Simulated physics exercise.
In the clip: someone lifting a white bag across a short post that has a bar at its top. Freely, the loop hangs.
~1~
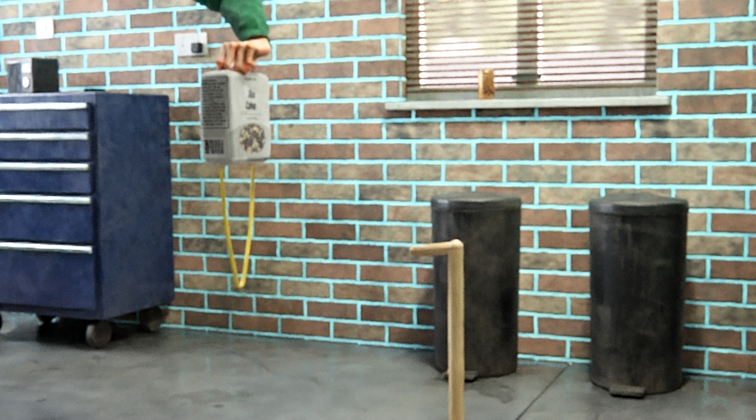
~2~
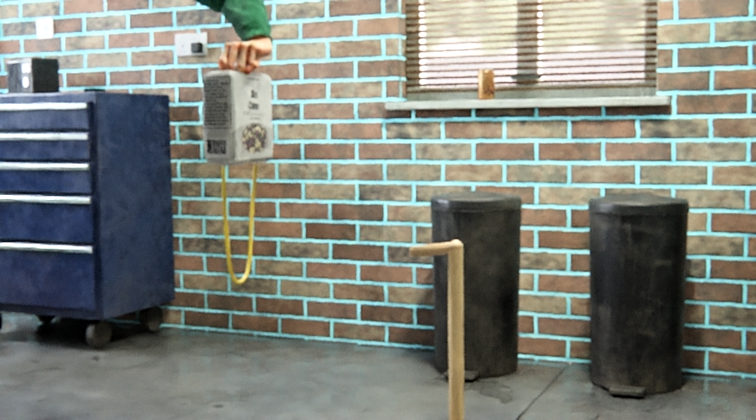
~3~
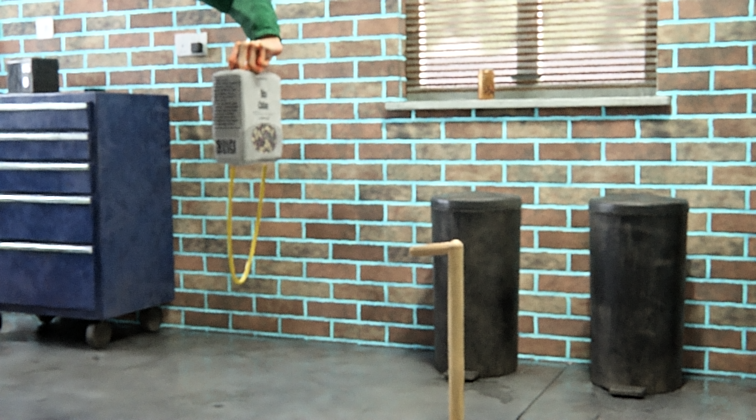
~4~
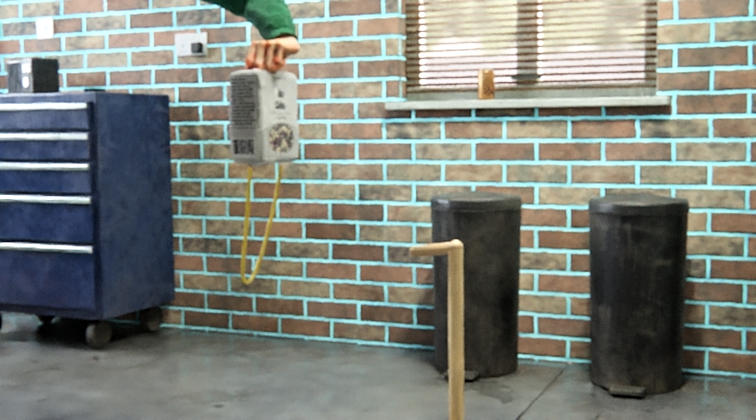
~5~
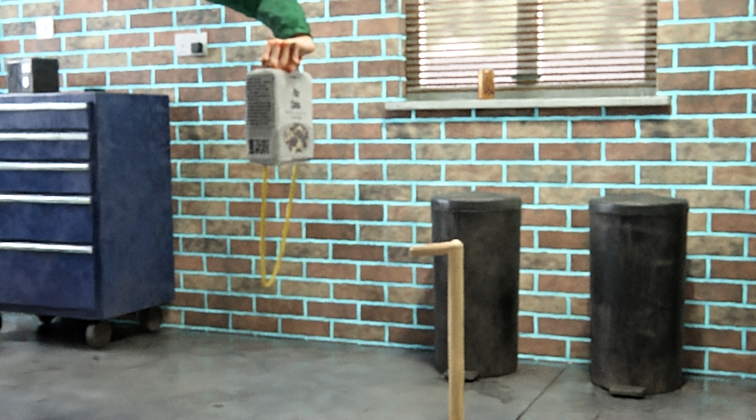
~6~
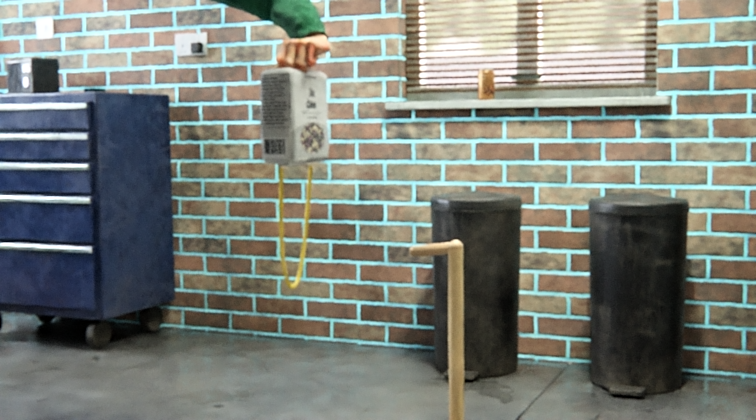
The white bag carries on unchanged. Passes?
No.
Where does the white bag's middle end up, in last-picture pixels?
Once nothing moves, you'll see it close to (548, 114).
Then, 0.66 s past the final frame, bag nearing the post near (371, 116).
Then, 1.46 s past the final frame, bag over the post near (470, 114).
When it is over, bag past the post near (548, 113); loop tight round the post, hand stopped. The white bag snags on the hook.
